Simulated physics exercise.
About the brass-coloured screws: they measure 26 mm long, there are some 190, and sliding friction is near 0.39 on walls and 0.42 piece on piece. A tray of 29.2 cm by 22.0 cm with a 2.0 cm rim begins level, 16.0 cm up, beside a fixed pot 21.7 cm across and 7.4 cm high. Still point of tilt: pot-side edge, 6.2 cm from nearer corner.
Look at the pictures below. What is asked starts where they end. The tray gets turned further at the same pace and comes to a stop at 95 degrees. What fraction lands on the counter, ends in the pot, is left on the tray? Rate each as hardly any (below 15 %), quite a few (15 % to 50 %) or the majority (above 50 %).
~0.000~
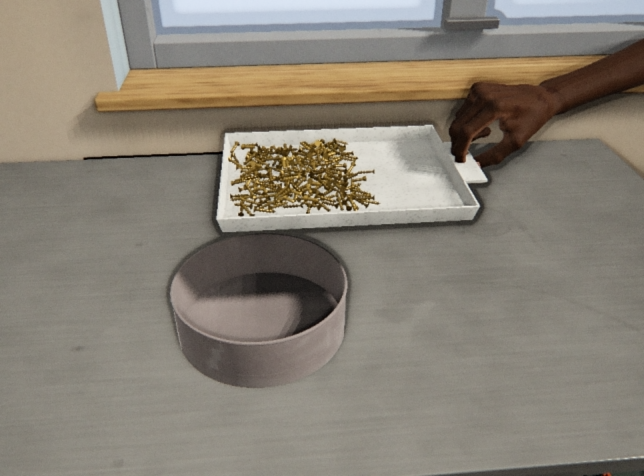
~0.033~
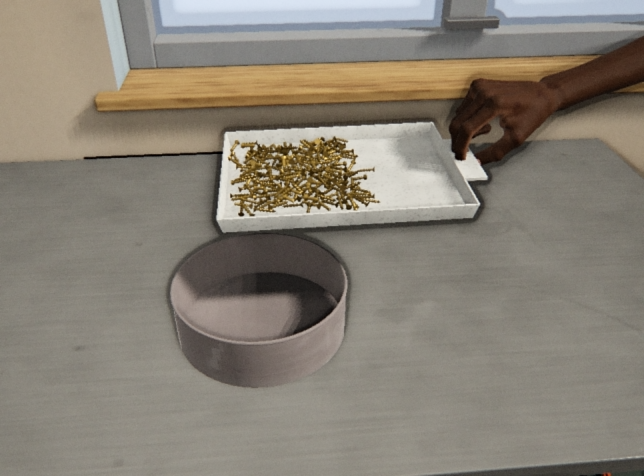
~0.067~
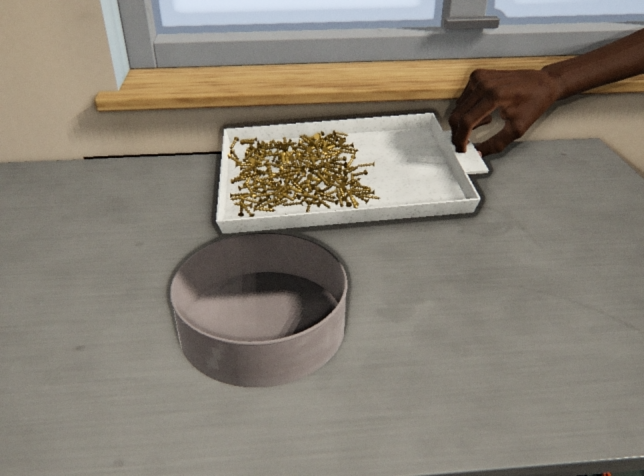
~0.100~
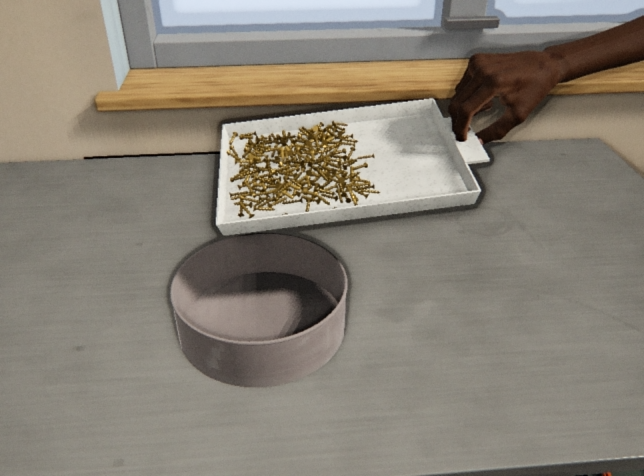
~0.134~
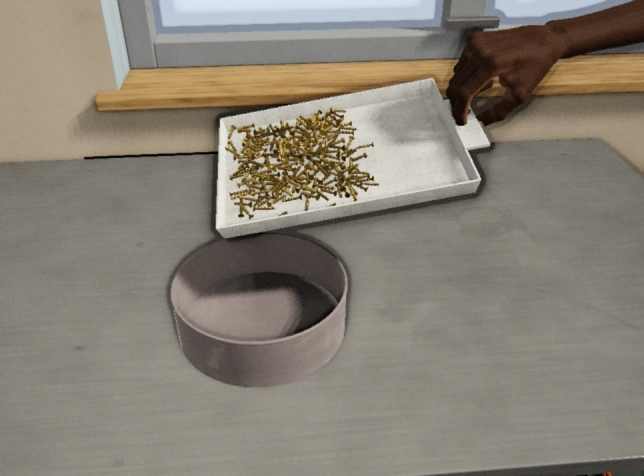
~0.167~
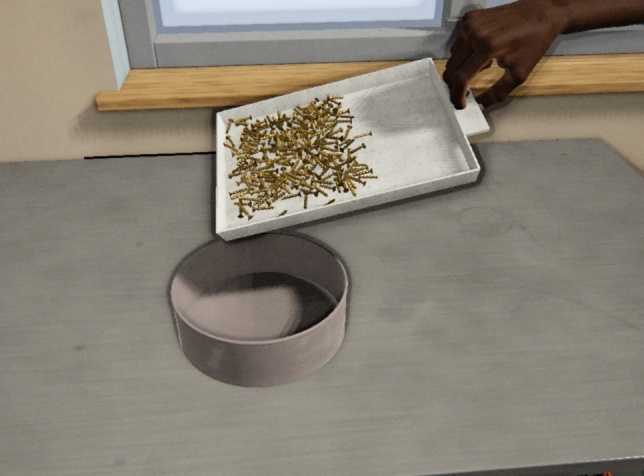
I would put it this way: Counter: Hardly any, pot: The majority, tray: Hardly any.
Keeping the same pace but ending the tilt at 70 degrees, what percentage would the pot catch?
You'd end up with some 75 % in the pot.
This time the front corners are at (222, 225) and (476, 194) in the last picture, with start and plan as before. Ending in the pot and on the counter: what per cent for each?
Final per cent - pot 100, counter 0.
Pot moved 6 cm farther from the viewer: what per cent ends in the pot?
40 %.
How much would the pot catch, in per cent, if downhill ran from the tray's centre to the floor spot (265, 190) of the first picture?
That would be close to 25 per cent.
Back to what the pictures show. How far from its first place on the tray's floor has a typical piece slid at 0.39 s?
I'd say close to 4 centimetres.
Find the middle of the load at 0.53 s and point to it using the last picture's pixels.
Load centre, approx.: (224, 225) px.
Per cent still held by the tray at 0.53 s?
About 85%.
After 0.39 s, tilt 59 degrees; the tray holds 100 %, the pot 0 %.
After 0.53 s, tilt 84 degrees; the tray holds 85 %, the pot 0 %.
Then, at 0.80 s, tilt 95 degrees; the tray holds 0 %, the pot 95 %.
By 1.8 s all is still; counter 5 %, pot 95 %, tray 0 %.
